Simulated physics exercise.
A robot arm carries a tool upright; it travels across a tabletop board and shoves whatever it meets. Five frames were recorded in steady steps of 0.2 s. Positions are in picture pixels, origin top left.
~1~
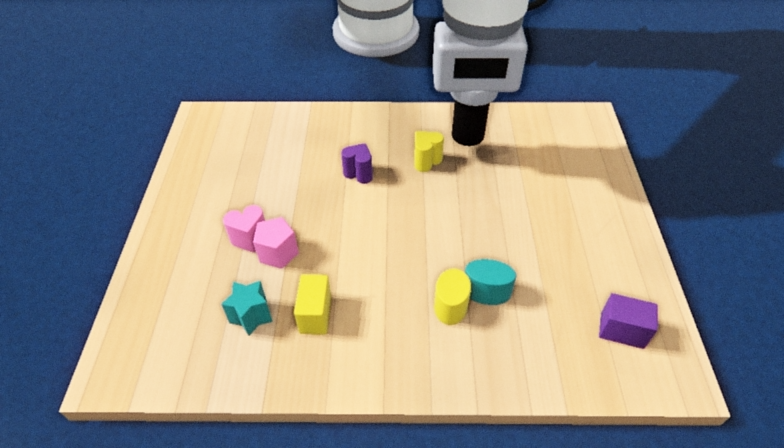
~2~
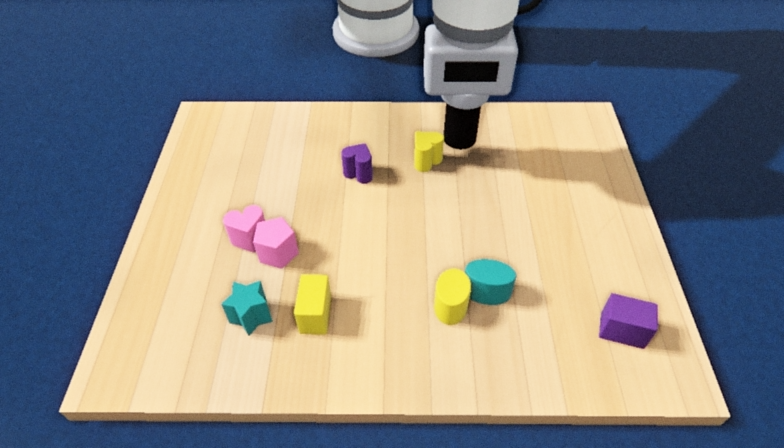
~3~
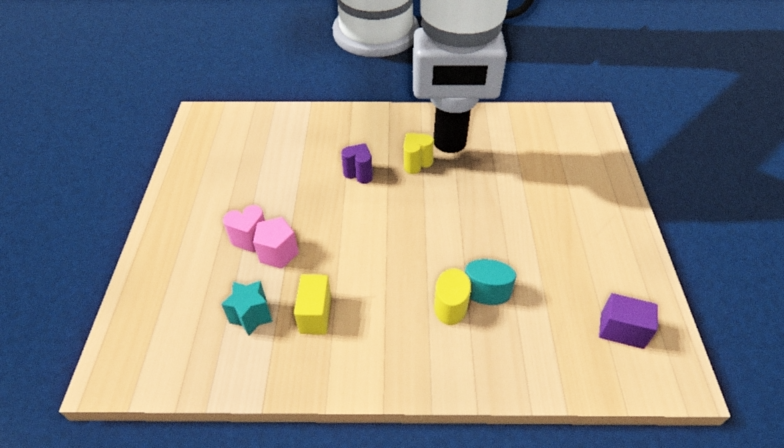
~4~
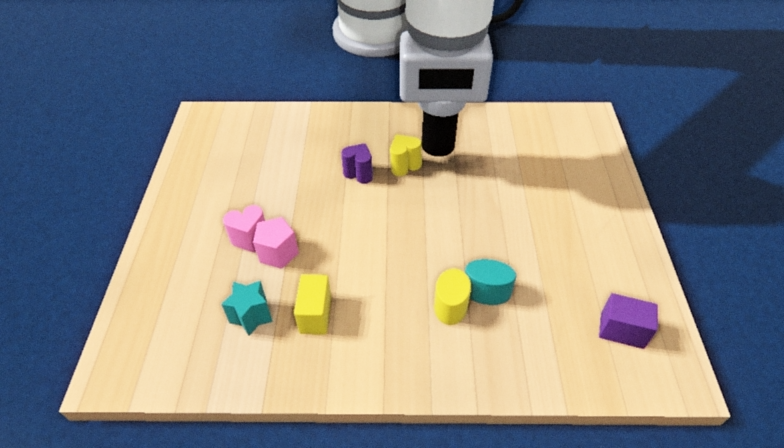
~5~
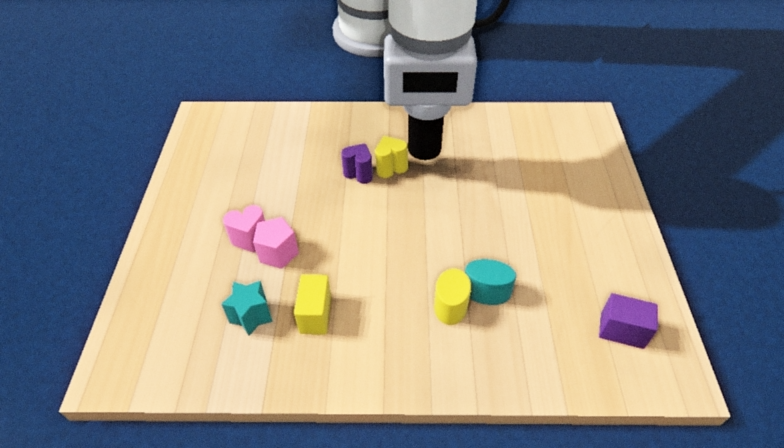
A robot arm with a black cylindrical tool moves left along the far side of a wooden board scattered with colourful blocks, nearing a yellow heart-shaped block. The tool then pushes the yellow block left, closing the gap to the purple heart-shaped block, while the other blocks stay still.
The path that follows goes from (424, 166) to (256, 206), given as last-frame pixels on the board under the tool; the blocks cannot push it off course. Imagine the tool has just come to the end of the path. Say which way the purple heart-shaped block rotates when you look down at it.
Viewed from overhead, the purple heart-shaped block winds up turned clockwise.
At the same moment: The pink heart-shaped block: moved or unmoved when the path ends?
That block is going to be left alone.
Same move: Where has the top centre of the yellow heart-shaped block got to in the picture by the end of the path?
I think it will end close to (237, 166).
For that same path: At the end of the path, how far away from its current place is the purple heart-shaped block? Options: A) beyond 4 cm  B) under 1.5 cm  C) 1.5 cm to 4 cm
My pick is A.
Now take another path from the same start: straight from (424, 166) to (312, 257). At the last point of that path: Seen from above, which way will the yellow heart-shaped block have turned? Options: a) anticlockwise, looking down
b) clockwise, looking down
My pick is b.
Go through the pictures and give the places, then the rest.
The first frame shows lower end of the tool at (468, 136), tops of blocks, pink heart-shaped block at (243, 217), purple heart-shaped block at (358, 152), yellow heart-shaped block at (428, 139).
The second frame shows tool at (460, 139), blocks as before.
The third frame shows tool at (450, 142), yellow heart-shaped block at (417, 141).
The fourth frame shows tool at (438, 146), yellow heart-shaped block at (405, 143).
The fifth frame shows tool at (425, 149), pink heart-shaped block at (243, 217), purple heart-shaped block at (358, 152), yellow heart-shaped block at (391, 146).
On the path given first. One third of the way, tool at (369, 162); purple heart-shaped block at (306, 157), turned 45° clockwise; yellow heart-shaped block at (333, 157).
Two thirds of the way, tool at (311, 175); purple heart-shaped block at (261, 151), turned 85° clockwise; yellow heart-shaped block at (278, 163), turned 40° clockwise.
At the end, tool at (252, 189); pink heart-shaped block not moved; purple heart-shaped block at (252, 146), turned 115° clockwise; yellow heart-shaped block at (237, 166), turned 130° clockwise.
